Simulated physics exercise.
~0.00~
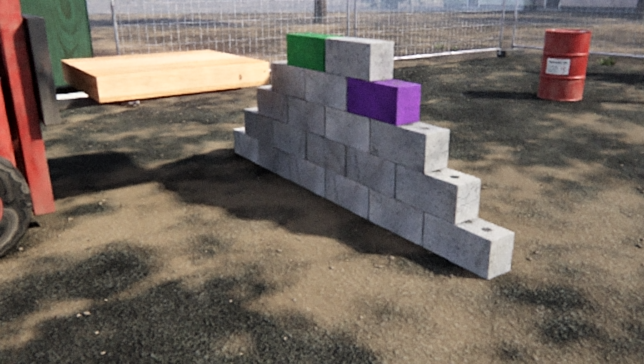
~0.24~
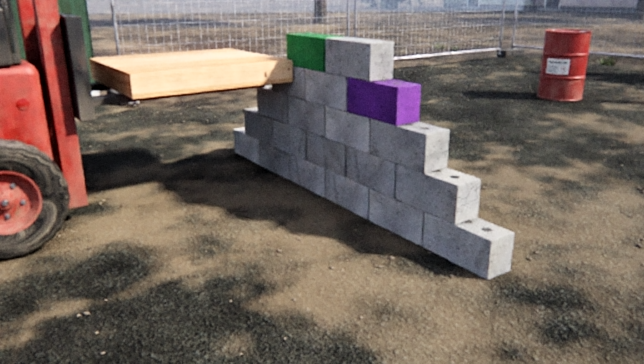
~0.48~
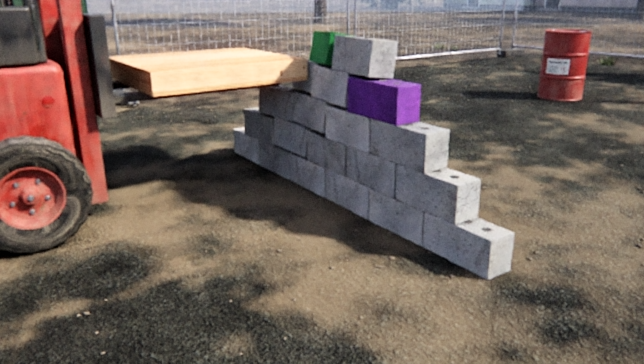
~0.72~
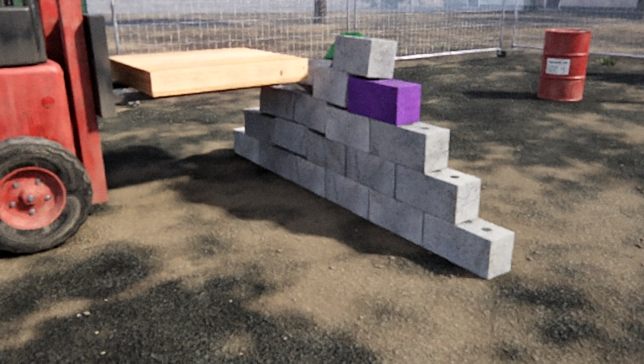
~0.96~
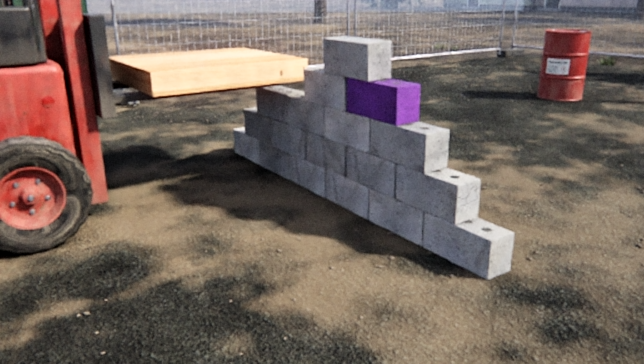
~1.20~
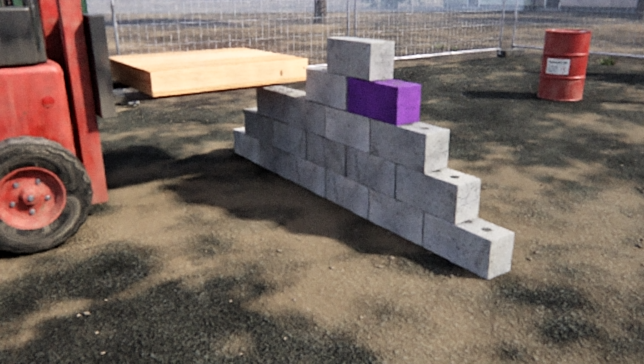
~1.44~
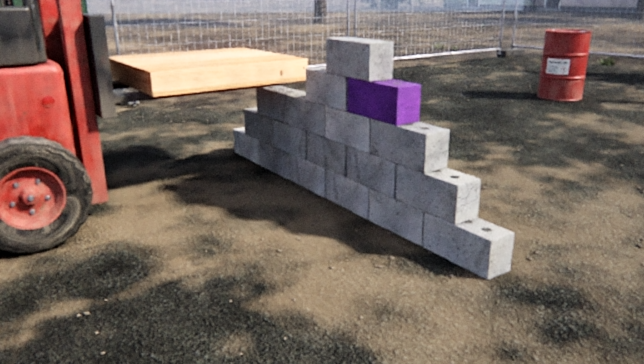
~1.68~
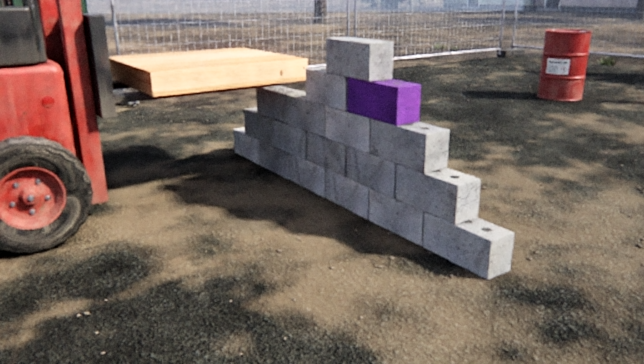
A red forklift rolls in from the left, pushing a flat wooden load toward a stepped wall of grey concrete blocks, with one green block near the top and a purple one lower down. The load meets the wall's upper left side and shoves several blocks out of line. As the forklift stops, the green block leans, tips away behind the wall and drops from sight. The grey block beside it at the top tilts a little, then settles back. The forklift stays still, and most of the wall remains standing with the purple block in its place.
